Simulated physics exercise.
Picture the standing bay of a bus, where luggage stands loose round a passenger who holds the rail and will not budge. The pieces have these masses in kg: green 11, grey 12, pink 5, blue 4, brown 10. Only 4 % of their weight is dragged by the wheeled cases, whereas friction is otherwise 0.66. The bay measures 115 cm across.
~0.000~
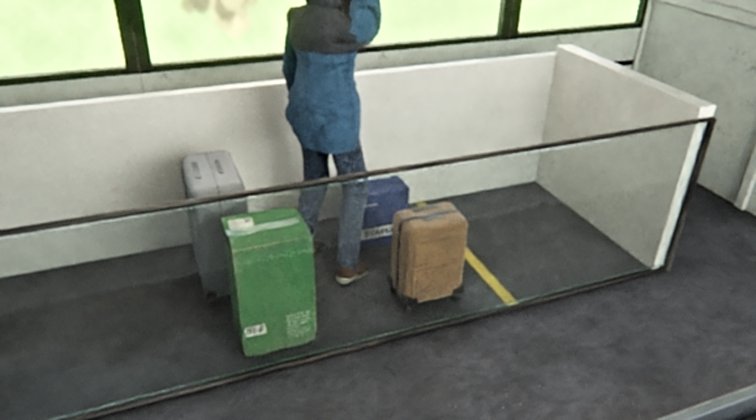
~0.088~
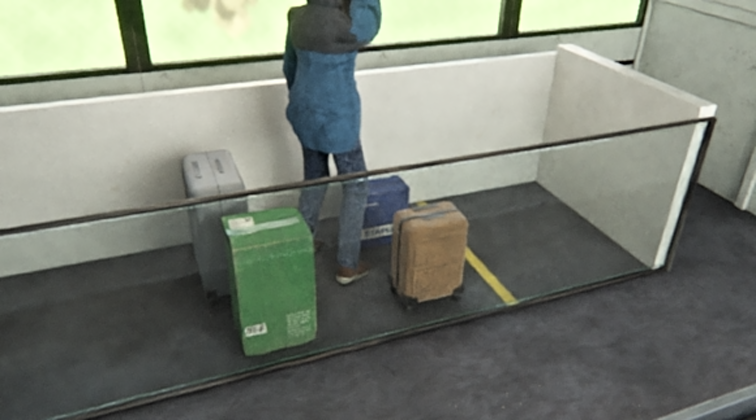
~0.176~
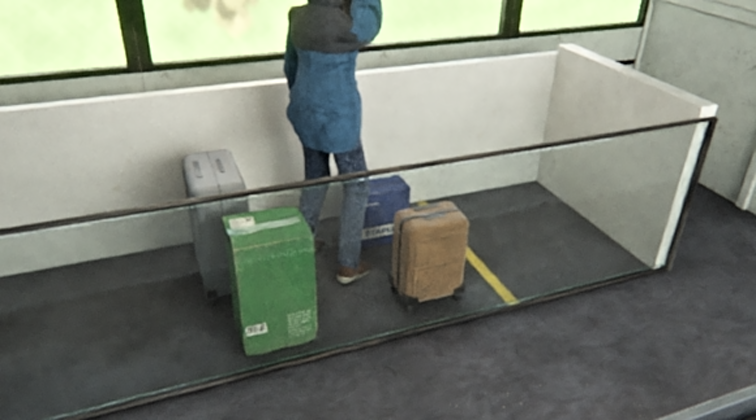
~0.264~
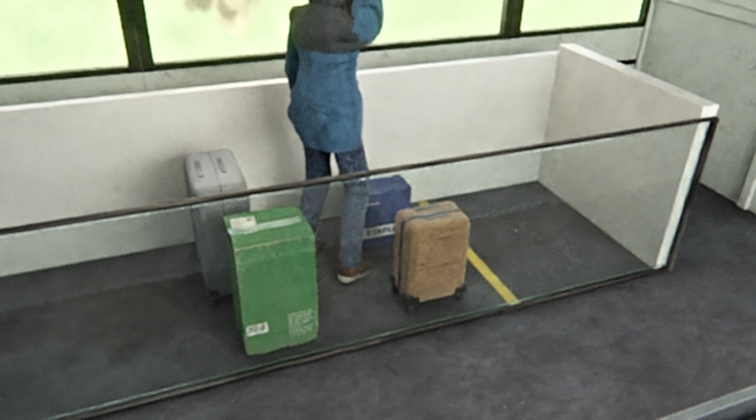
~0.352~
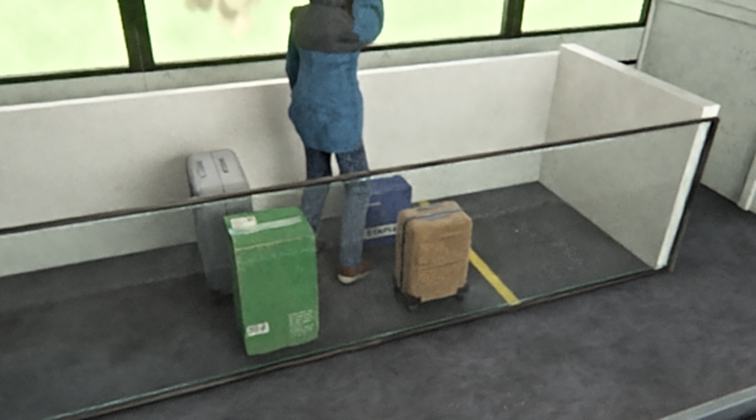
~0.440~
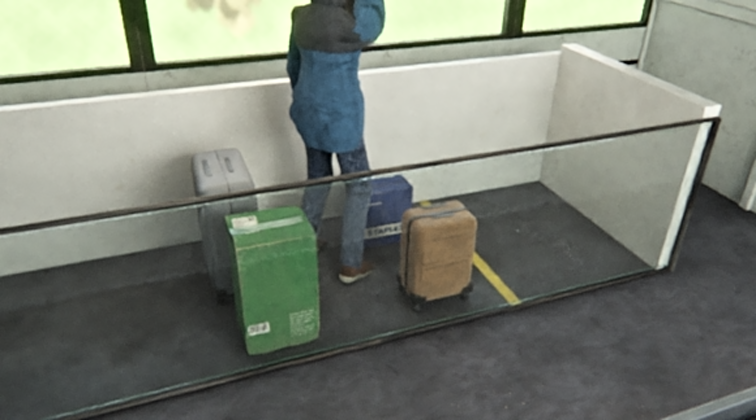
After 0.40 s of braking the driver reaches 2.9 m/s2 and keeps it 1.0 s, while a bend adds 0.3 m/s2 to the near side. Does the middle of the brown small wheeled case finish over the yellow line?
Yes.
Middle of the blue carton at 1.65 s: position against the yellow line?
Position: Approx. 45 cm short.
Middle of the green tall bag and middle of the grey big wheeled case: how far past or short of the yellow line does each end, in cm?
Green tall bag short by 120, grey big wheeled case short by 110.
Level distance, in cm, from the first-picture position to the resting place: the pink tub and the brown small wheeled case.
Pink tub 20 and brown small wheeled case 110.
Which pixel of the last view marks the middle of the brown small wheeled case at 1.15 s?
Roughly at pixel (586, 235).
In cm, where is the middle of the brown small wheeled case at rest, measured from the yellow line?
Roughly 75 cm past.
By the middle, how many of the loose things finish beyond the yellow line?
In all, 1.
After 0.75 s the brown small wheeled case is 16 cm short of the yellow line, tilted 0°, near (476, 250) in the last picture's view.
After 1.15 s the brown small wheeled case is 46 cm past the yellow line, tilted 0°, near (586, 235) in the last picture's view; the pink tub 85 cm short of the yellow line, tilted 0°.
After 1.65 s the brown small wheeled case is 74 cm past the yellow line, tilted 0°, near (628, 227) in the last picture's view; the pink tub 85 cm short of the yellow line, tilted 0°.
When all is still (2.2 s), green tall bag stops short of the yellow line; grey big wheeled case stops short of the yellow line; pink tub stops short of the yellow line; blue carton stops short of the yellow line; brown small wheeled case crosses the yellow line.
